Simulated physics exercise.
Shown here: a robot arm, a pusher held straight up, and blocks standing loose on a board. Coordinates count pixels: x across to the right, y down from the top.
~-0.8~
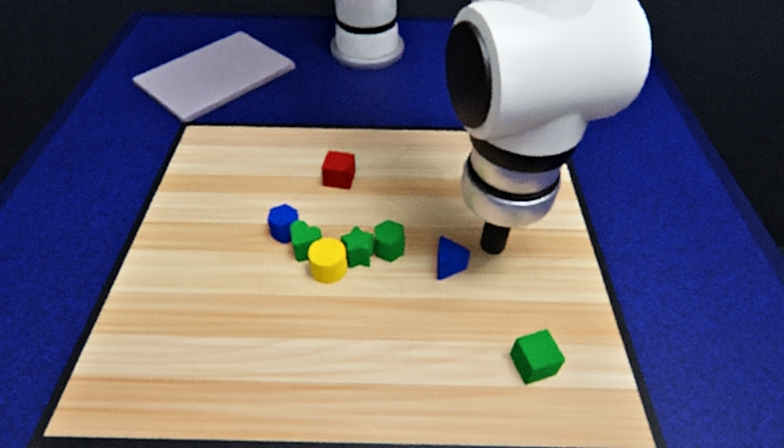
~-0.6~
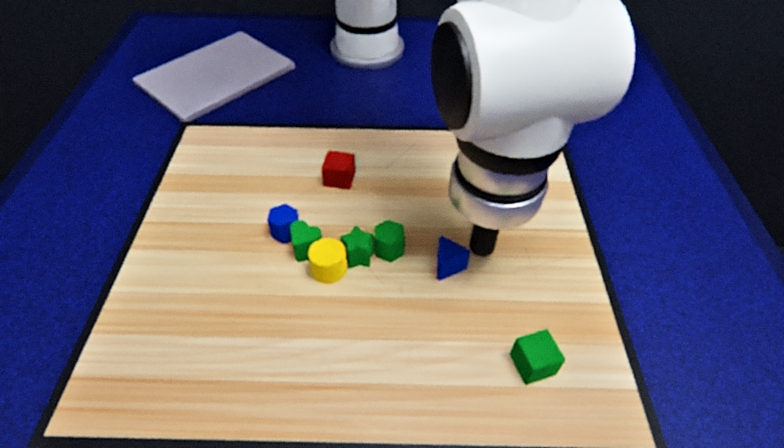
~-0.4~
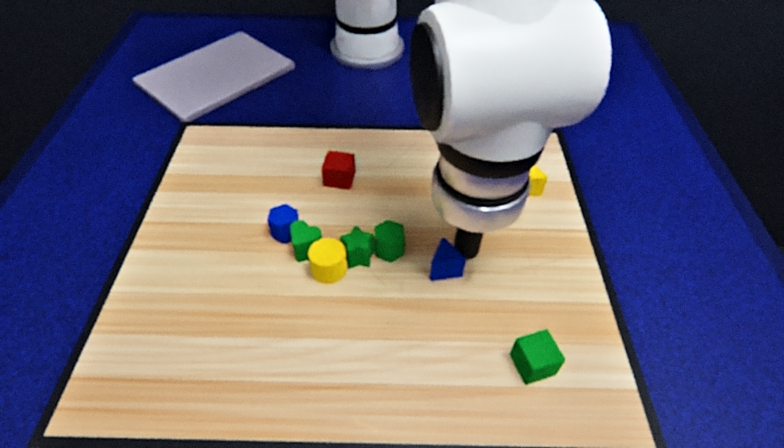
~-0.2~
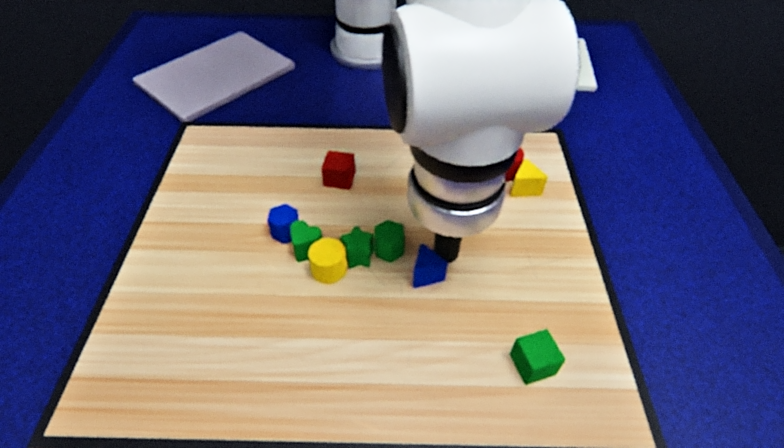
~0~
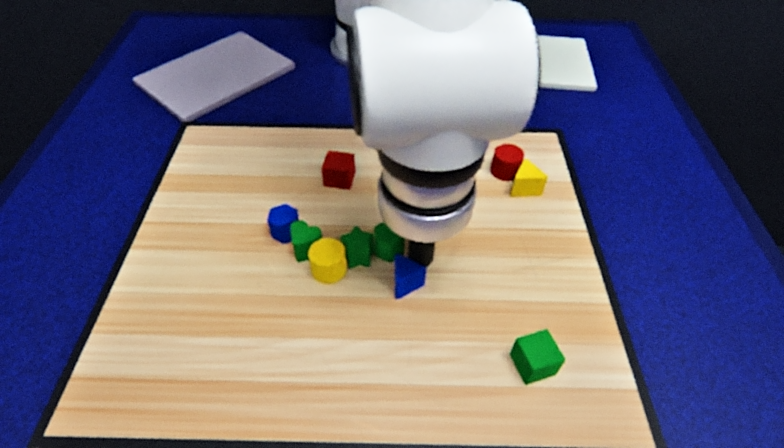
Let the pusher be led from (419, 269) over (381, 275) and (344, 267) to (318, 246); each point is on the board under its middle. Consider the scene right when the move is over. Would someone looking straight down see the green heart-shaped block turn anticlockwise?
The answer is no.
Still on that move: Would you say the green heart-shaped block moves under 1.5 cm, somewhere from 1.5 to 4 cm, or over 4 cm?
The distance will be 1.5 to 4 cm.
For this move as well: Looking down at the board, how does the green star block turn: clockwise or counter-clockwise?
It spins clockwise.
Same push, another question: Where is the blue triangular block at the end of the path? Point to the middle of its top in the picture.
Expect it around (389, 278).
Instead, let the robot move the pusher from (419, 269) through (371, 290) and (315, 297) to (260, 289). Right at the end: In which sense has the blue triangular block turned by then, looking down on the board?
It swings round anticlockwise.
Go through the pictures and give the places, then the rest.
In the first picture, lower end of the pusher (492, 246), tops of blocks, green heart-shaped block (304, 232), yellow circle (327, 251), green star block (357, 238), blue triangular block (451, 249).
In the second picture, pusher (481, 248), blocks as before.
In the third picture, pusher (466, 251), blue triangular block (447, 252).
In the fourth picture, pusher (446, 255), blue triangular block (428, 258).
In the fifth picture, pusher (420, 259), green heart-shaped block (304, 232), yellow circle (327, 251), green star block (357, 238), blue triangular block (407, 267).
The first path, step by step. One third of the way, pusher (381, 265); blue triangular block (389, 278), turned 30° anticlockwise.
Two thirds of the way, pusher (343, 257); green heart-shaped block (293, 228), turned 30° clockwise; yellow circle (310, 250); green star block (350, 229), turned 20° clockwise; blue triangular block (389, 278), turned 30° anticlockwise.
At the end, pusher (316, 236); green heart-shaped block (288, 227), turned 50° clockwise; yellow circle (299, 253); green star block (345, 224), turned 65° clockwise; blue triangular block (389, 278), turned 30° anticlockwise.
